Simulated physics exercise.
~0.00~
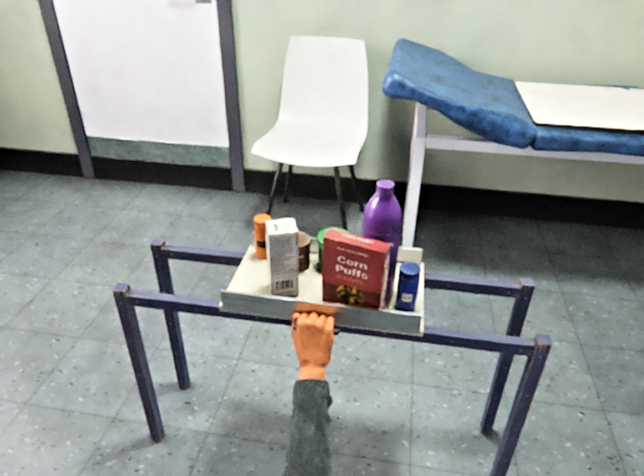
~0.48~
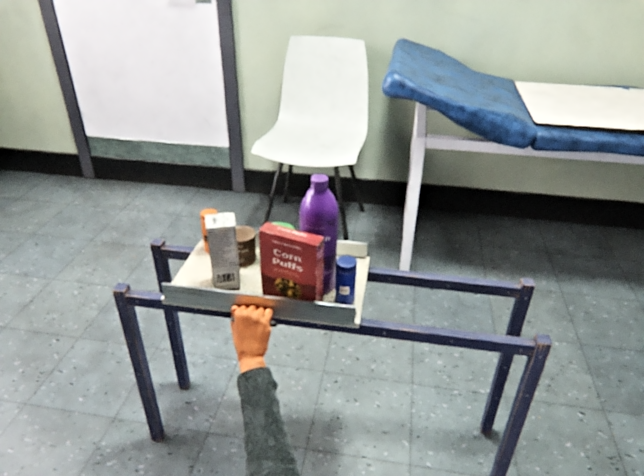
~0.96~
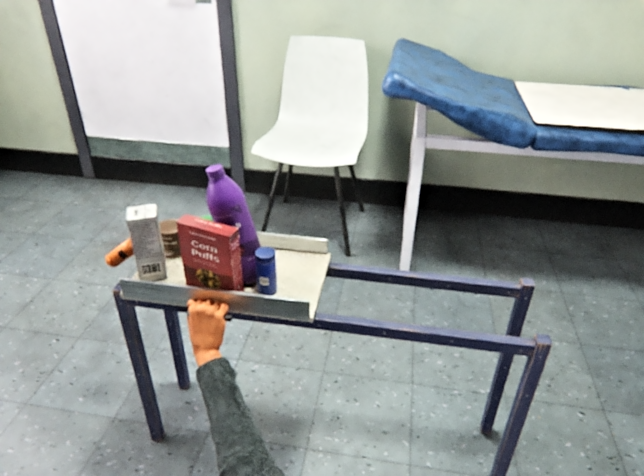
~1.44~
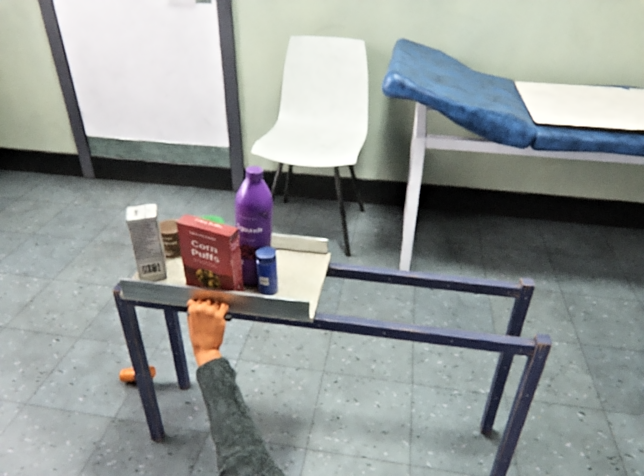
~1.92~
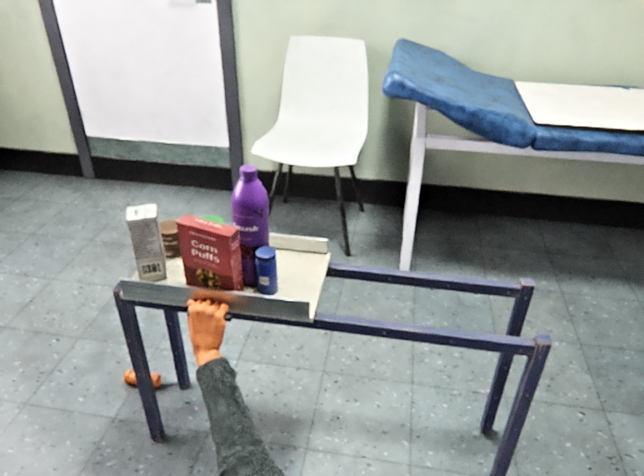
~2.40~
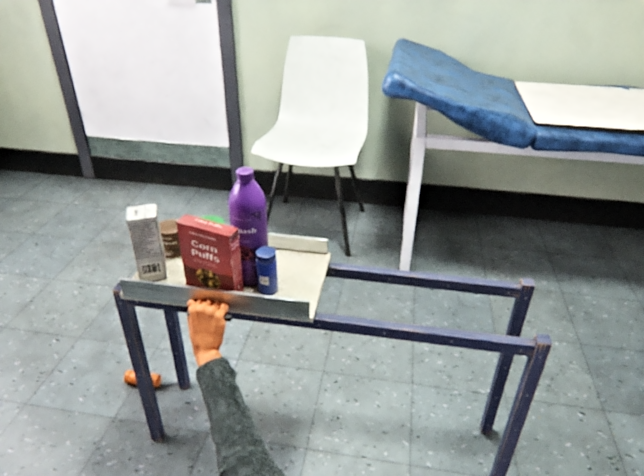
At the start, an orange-gloved hand grips the front of a pale tray on a blue frame, loaded with a red Corn Puffs box, a white carton, a purple bottle, a blue shaker, an orange shaker and tins. The hand slides the tray left along the frame, carrying the load with it. When the tray reaches the left end, the orange shaker tips over the open edge and the purple bottle leans left. The shaker drops to the floor while the bottle rocks back upright. Finally, the shaker lies on its side below, and everything else stays aboard.
